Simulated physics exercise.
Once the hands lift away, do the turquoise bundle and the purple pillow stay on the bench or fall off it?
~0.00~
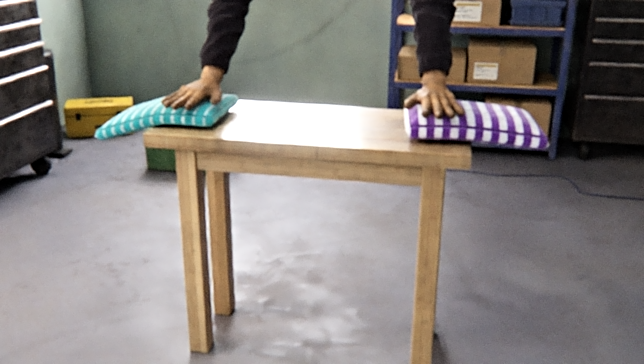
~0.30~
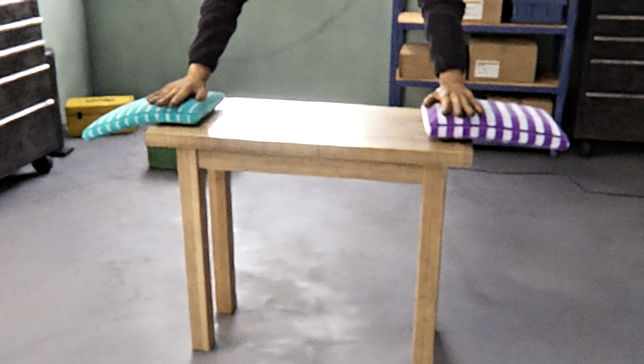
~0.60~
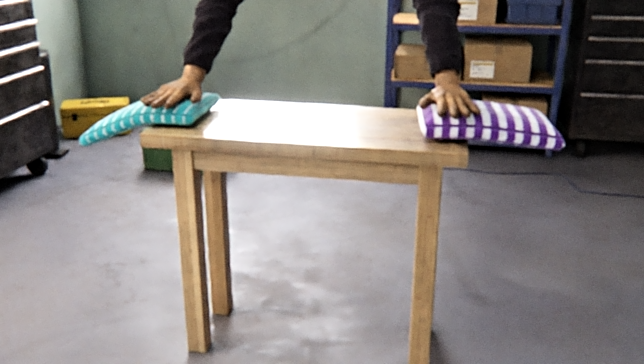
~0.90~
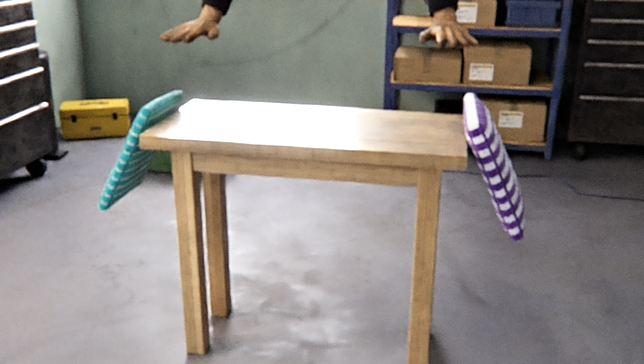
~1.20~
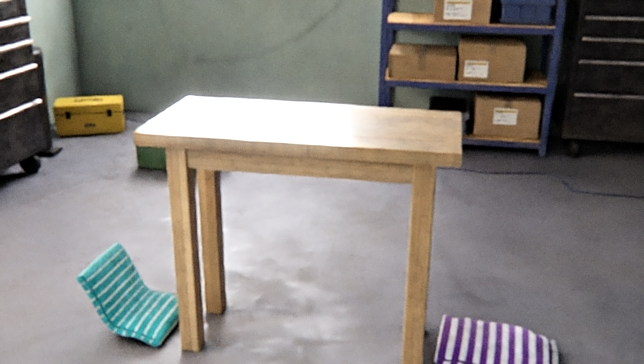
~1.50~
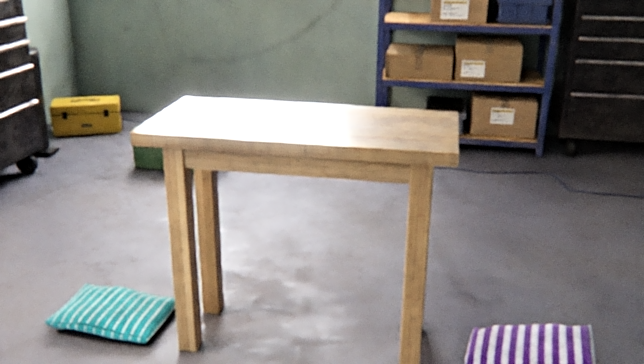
Both fall off. The turquoise bundle drops from the left end and the purple pillow tips off the right end, and they come to rest on the floor.
